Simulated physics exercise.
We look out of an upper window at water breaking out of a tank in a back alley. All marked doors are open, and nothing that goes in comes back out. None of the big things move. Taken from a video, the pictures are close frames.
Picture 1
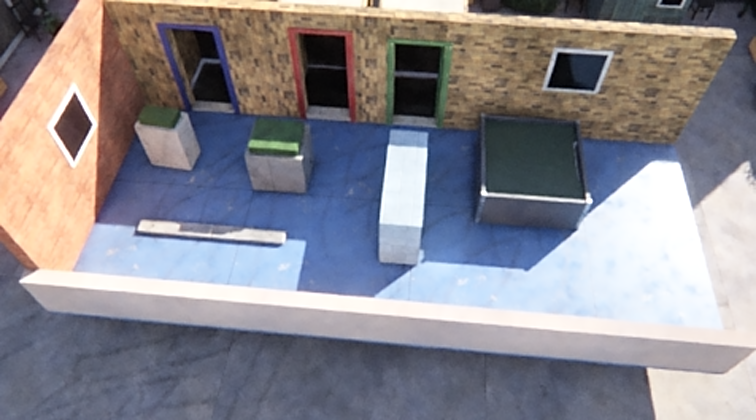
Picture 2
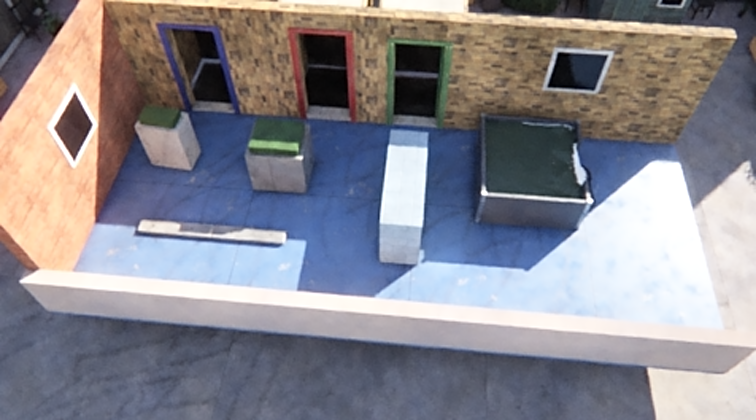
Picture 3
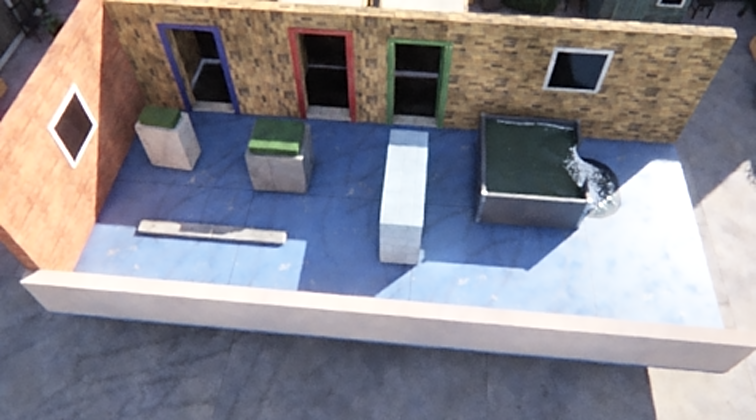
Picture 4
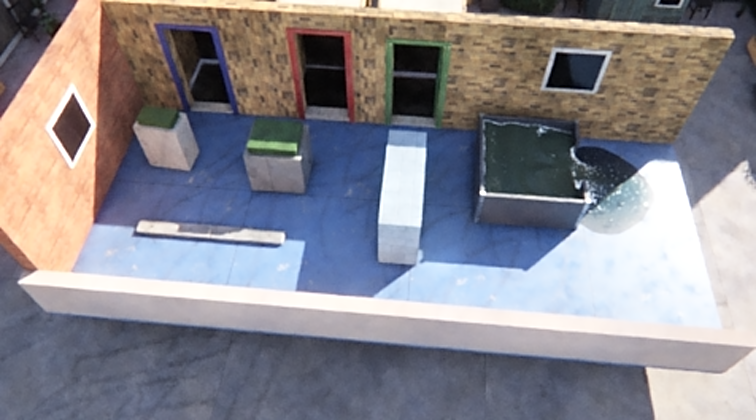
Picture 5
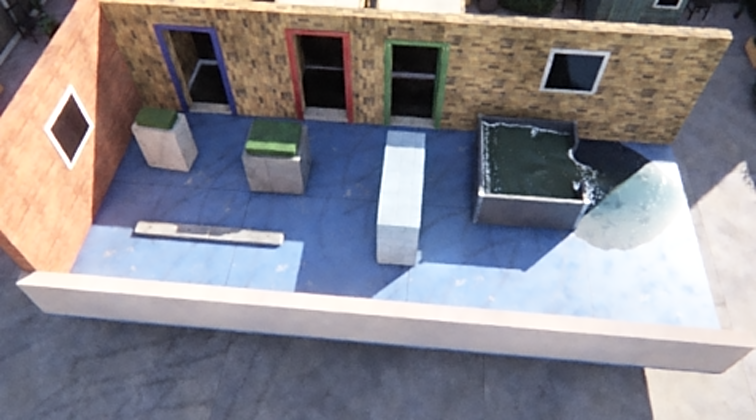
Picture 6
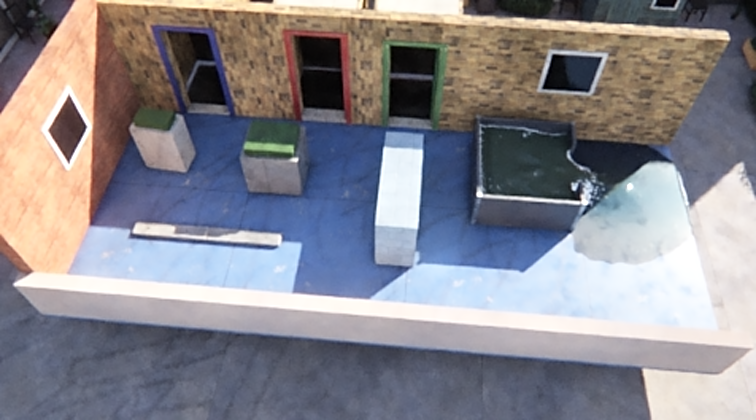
Dark water tank beside a brick wall breaking open at its right side, water pouring out and spreading across the blue floor.
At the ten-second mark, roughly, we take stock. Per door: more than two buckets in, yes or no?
Green door no, blue door no, red door no.
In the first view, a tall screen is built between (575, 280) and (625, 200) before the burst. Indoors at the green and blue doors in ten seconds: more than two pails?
Well, first the green one comes in short, then the blue one comes in short.
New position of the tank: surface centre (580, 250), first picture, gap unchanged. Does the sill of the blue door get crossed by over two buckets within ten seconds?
Then: The blue one keeps below it.
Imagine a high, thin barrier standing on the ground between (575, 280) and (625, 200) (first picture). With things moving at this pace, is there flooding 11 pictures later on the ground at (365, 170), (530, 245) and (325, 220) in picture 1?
The first spot is untouched, the second swamped, the third untouched.
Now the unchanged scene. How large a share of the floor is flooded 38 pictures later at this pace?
My estimate is roughly 15 percent.
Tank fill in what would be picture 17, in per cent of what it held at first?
It works out to roughly 50 percent.
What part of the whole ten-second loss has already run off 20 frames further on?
I'd estimate some 60 per cent.
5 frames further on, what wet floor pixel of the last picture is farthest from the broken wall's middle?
The wet edge reaches furthest near (688, 299).
A moment on, water covers 15 % of the floor; the green door not reached, the blue door not reached, the red door not reached.
Next, water covers 15 % of the floor; the green door not reached, the blue door not reached, the red door not reached.
Then, water covers 15 % of the floor; the green door not reached, the blue door not reached, the red door not reached.
Later, water covers 15 % of the floor; the green door not reached, the blue door not reached, the red door not reached.
In the end, water covers 10 % of the floor; the green door not reached, the blue door not reached, the red door not reached.
